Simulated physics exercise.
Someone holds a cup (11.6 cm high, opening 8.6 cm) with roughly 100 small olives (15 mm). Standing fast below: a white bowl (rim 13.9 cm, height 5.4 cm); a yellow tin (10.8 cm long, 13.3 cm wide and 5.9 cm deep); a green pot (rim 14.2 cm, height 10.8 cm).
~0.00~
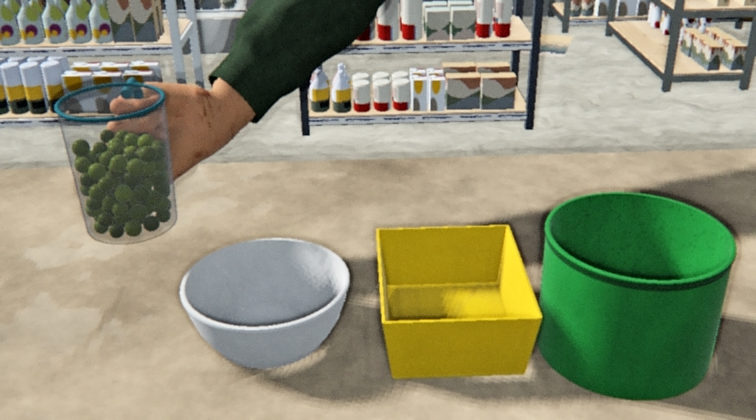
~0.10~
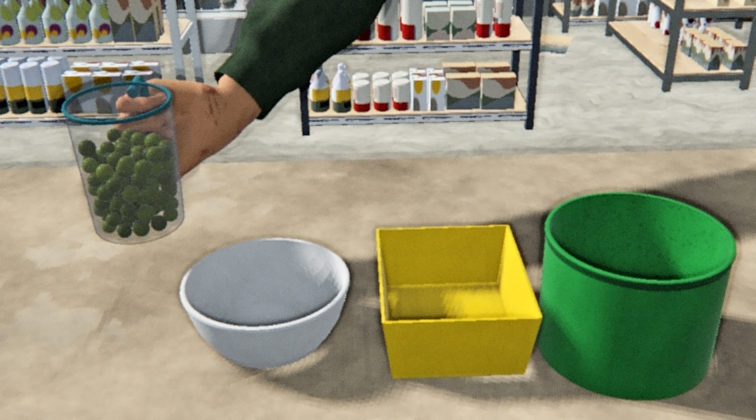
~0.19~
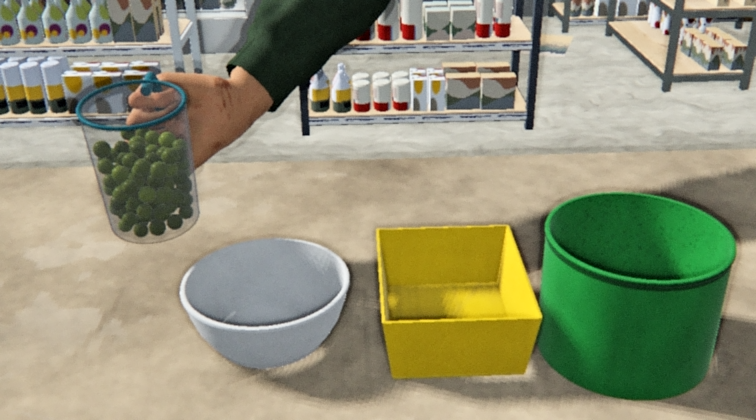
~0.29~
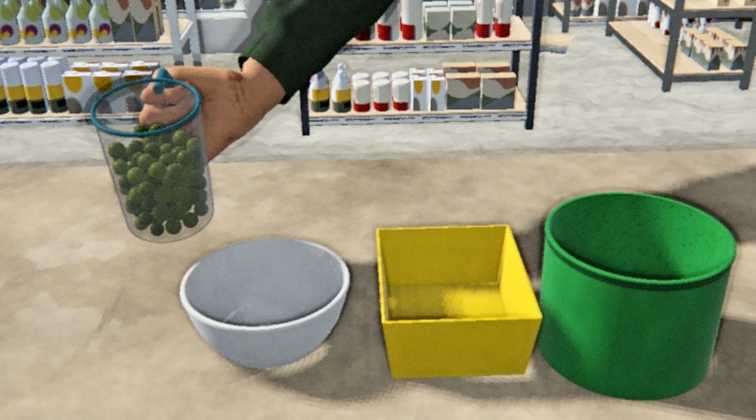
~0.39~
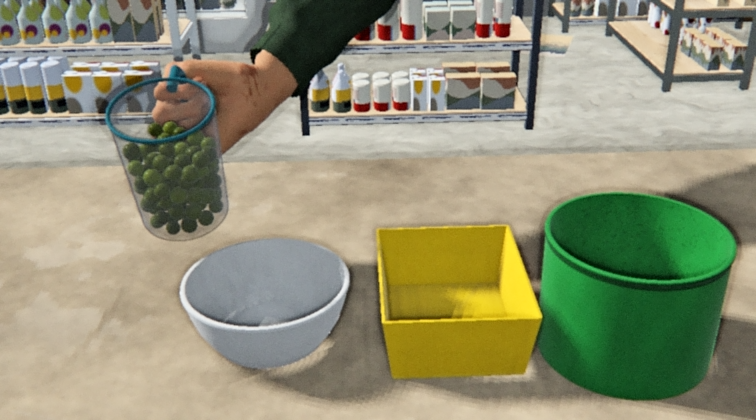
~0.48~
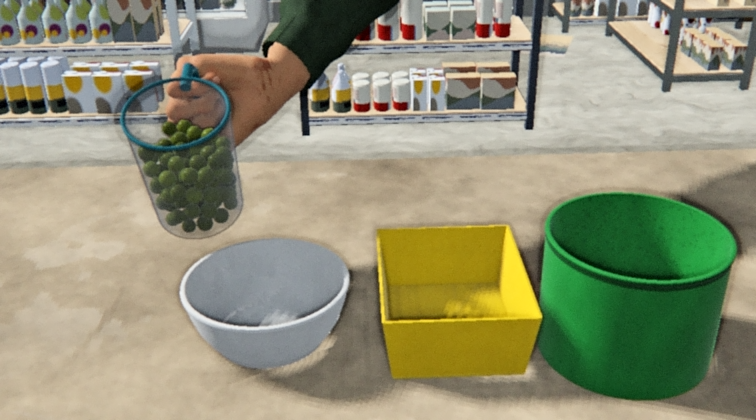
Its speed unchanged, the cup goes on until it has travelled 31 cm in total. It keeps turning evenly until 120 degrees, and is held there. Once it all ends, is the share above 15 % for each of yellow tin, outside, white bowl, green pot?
Yellow tin: Yes, outside: No, white bowl: No, green pot: No.
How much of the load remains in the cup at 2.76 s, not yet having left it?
Load still held: Approx. 5 %.
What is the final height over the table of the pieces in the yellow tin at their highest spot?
Roughly 4.5 cm.
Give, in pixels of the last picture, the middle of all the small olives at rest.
Centre: Approx. (460, 326).
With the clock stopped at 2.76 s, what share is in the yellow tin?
95 %.
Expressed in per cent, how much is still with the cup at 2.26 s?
Share remaining: Approx. 80 %.
After 1.17 s, tilt 53 degrees; cup 100 %; middle of all pieces near (296, 165).
After 1.74 s, tilt 81 degrees; cup 100 %; middle of all pieces near (380, 157).
Then, at 2.26 s, tilt 106 degrees; cup 80 %, yellow tin 20 %; middle of all pieces near (459, 192).
After 2.76 s, tilt 120 degrees; cup 5 %, yellow tin 95 %; middle of all pieces near (464, 308).
In the end, at 3.3 s, white bowl 0 %, green pot 0 %, cup 0 %, outside 0 %, yellow tin 100 %.
